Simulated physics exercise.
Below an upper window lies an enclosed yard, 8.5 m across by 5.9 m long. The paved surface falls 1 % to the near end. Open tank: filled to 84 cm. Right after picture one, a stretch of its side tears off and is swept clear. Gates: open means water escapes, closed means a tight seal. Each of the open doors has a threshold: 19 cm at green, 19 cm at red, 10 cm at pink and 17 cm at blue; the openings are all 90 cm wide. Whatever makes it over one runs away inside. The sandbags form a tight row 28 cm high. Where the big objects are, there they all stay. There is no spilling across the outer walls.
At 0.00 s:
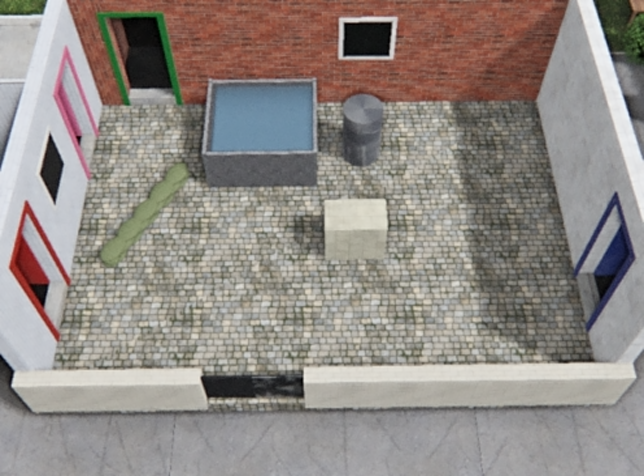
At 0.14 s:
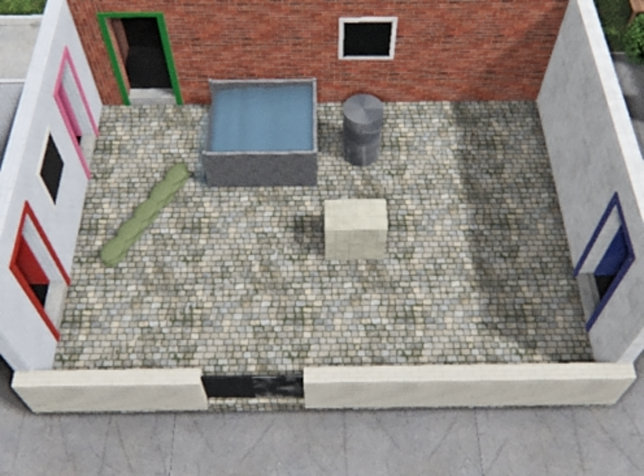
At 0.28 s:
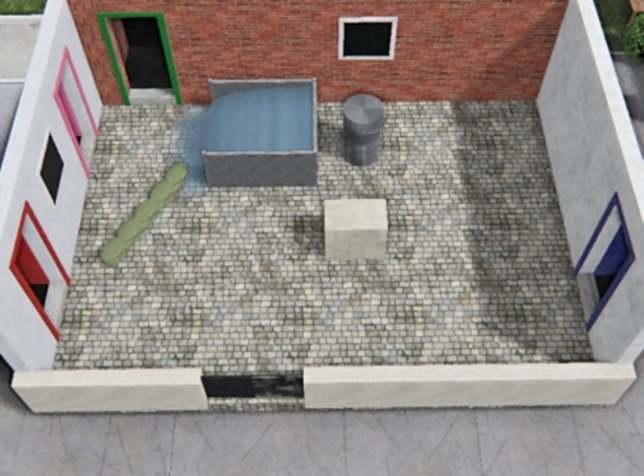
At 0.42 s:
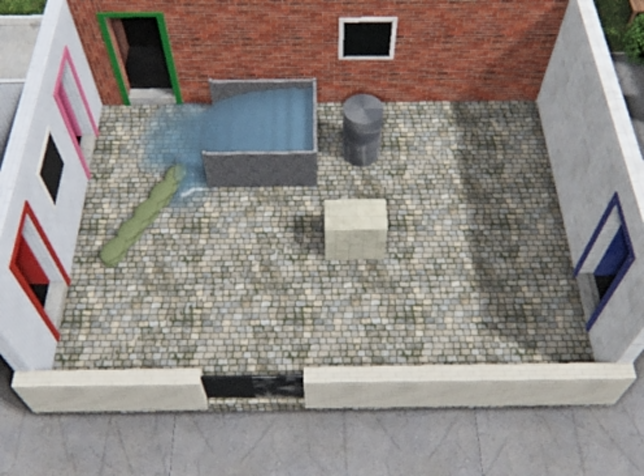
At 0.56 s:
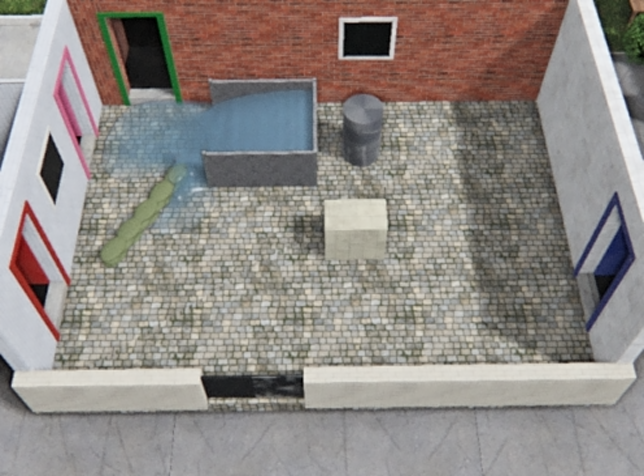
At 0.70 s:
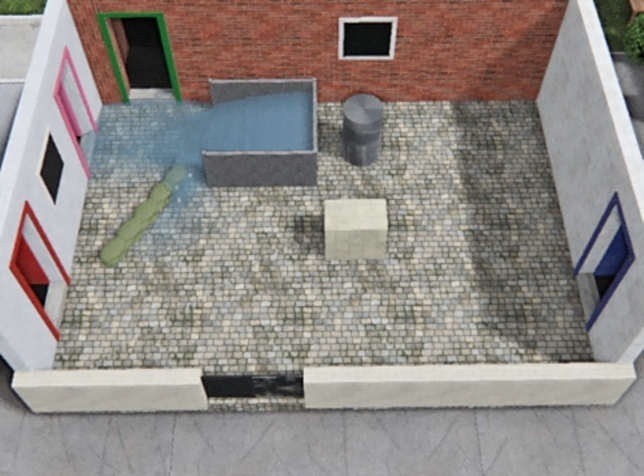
Water sits level in an open grey tank by the brick wall of a paved yard, then pours out through its open left side. It spreads over the paving toward the pink-framed door, fanning past the green-framed one and around the upper end of a long green strip.
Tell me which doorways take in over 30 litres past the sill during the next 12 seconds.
Watch the green door: It will outstrip the limit; watch the red door: It will not outstrip the limit; watch the pink door: It will outstrip the limit; watch the blue door: It will not outstrip the limit.
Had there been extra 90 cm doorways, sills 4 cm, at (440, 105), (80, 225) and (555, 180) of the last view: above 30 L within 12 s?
In turn: Short of it, beyond it, short of it.
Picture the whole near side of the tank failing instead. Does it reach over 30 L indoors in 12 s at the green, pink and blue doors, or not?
Note: Green short of the mark, pink short of the mark, blue short of the mark.
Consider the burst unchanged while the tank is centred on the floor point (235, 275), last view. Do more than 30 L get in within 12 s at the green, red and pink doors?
Green gets no more than that, red gets more than that, pink gets no more than that.
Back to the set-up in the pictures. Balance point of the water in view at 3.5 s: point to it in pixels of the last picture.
It lies at roughly (161, 207) in pixels.
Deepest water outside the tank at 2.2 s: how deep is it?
40 cm or so.
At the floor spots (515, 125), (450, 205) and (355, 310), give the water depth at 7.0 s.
Roughly 0, 0, 3 cm.
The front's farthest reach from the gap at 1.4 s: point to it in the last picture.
Point: Roughly (103, 347) in the last view.
After 1.4 s water covers 20 % of the floor and is deepest (60 cm) near (102, 110); green door 22 cm at the sill, 1 L in, red door not reached, pink door 32 cm at the sill, 167 L in, blue door not reached.
After 2.2 s water covers 30 % of the floor and is deepest (40 cm) near (91, 169); green door 33 cm at the sill, 35 L in, red door 3 cm at the sill, 0 L in, pink door 34 cm at the sill, 366 L in, blue door not reached.
After 3.5 s water covers 35 % of the floor and is deepest (35 cm) near (49, 391); green door 19 cm at the sill, 82 L in, red door 10 cm at the sill, 0 L in, pink door 20 cm at the sill, 486 L in, blue door not reached.
After 7.0 s water covers 60 % of the floor and is deepest (14 cm) near (49, 391); green door 9 cm at the sill, 85 L in, red door 5 cm at the sill, 0 L in, pink door 11 cm at the sill, 526 L in, blue door not reached.
After 12.0 s water covers 85 % of the floor and is deepest (9 cm) near (493, 384); green door 6 cm at the sill, 85 L in, red door 4 cm at the sill, 0 L in, pink door 7 cm at the sill, 528 L in, blue door 7 cm at the sill, 0 L in.
